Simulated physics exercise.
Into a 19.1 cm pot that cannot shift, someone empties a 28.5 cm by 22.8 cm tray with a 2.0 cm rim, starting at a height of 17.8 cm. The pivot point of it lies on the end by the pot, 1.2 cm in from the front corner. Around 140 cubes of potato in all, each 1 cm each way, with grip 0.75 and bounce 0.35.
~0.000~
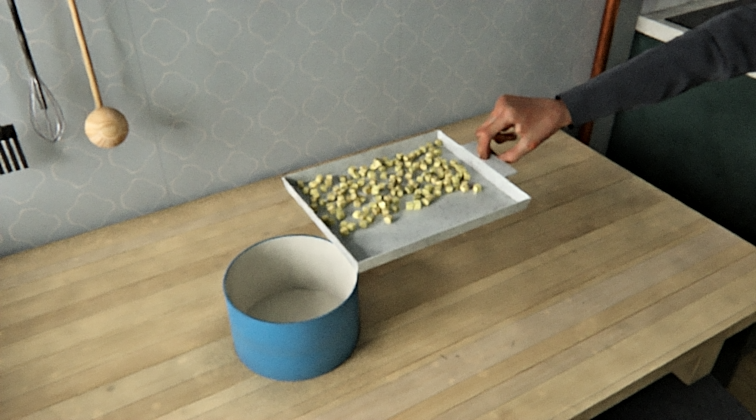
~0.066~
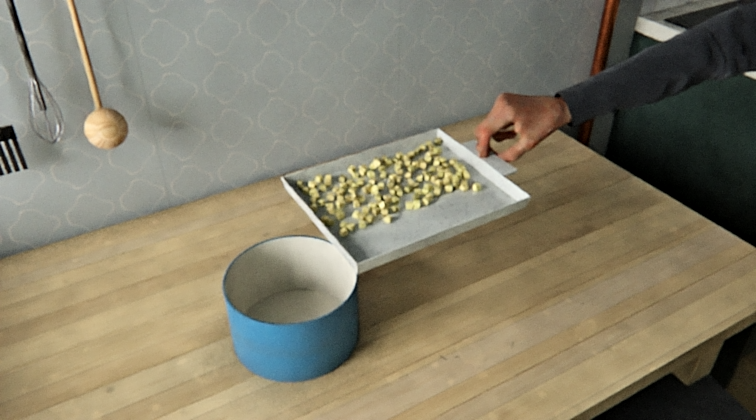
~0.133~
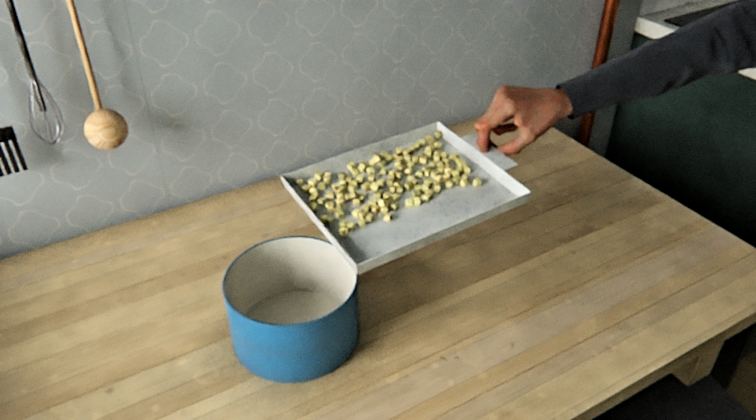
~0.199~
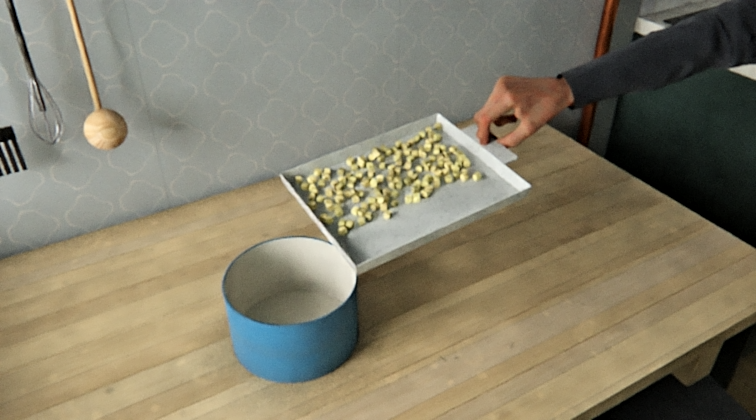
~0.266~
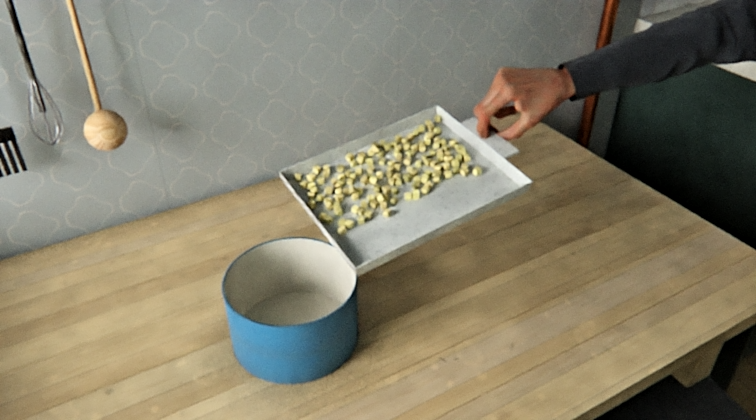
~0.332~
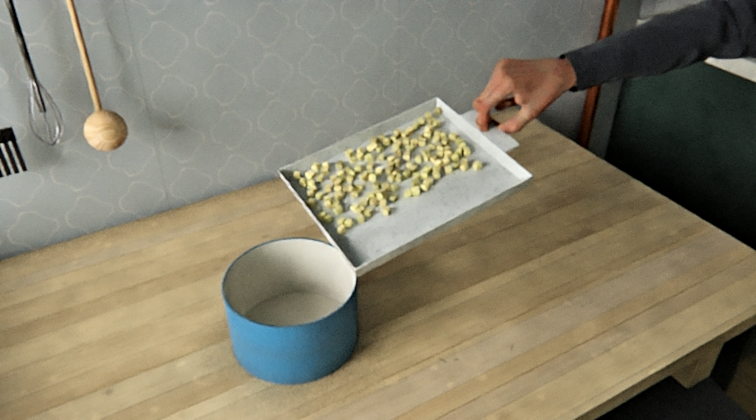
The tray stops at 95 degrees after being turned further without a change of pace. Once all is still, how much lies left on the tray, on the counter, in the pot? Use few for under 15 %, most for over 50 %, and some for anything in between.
Tray: Few, counter: Most, pot: Some.
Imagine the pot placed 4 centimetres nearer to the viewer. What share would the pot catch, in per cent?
80 %.
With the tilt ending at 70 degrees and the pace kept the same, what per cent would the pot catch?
About 5 in a hundred would end up in the pot.
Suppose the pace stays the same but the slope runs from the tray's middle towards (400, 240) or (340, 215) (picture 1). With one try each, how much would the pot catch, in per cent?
Roughly 0 per cent on the first try and 60 per cent on the second.
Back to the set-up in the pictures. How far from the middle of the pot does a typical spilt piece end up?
I'd say close to 22 centimetres.
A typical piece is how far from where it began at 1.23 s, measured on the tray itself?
By then it sits near 15 cm from where it began.
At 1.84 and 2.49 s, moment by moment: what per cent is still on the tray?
Estimates: 70; 35.
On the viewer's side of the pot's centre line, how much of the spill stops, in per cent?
About 100 per cent.
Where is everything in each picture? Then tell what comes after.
The first frame shows tray tilt 0 degrees, front corners at (358, 261) and (527, 197); middle of the pieces at (392, 187); pot at (291, 276).
The second frame shows tray tilt 1 degrees, front corners at (358, 262) and (527, 196); middle of the pieces at (391, 186).
The third frame shows tray tilt 3 degrees, front corners at (357, 263) and (527, 191), lowest corner left front; middle of the pieces at (391, 183).
The fourth frame shows tray tilt 6 degrees, front corners at (357, 264) and (528, 185), lowest corner left front; middle of the pieces at (390, 178).
The fifth frame shows tray tilt 9 degrees, front corners at (356, 265) and (528, 181), lowest corner left front; middle of the pieces at (390, 175).
The sixth frame shows tray tilt 12 degrees, front corners at (356, 266) and (529, 175), lowest corner left front; middle of the pieces at (389, 171); pot at (290, 279). Its pace works out near 45 degrees a second.
After 1.23 s, tilt 50 degrees; the tray holds 95 %, the pot 0 %.
After 1.84 s, tilt 76 degrees; the tray holds 70 %, the pot 5 %.
After 2.49 s, tilt 95 degrees; the tray holds 35 %, the pot 20 %.
By 4.2 s all is still; tray 0 %, counter 65 %, pot 35 %.
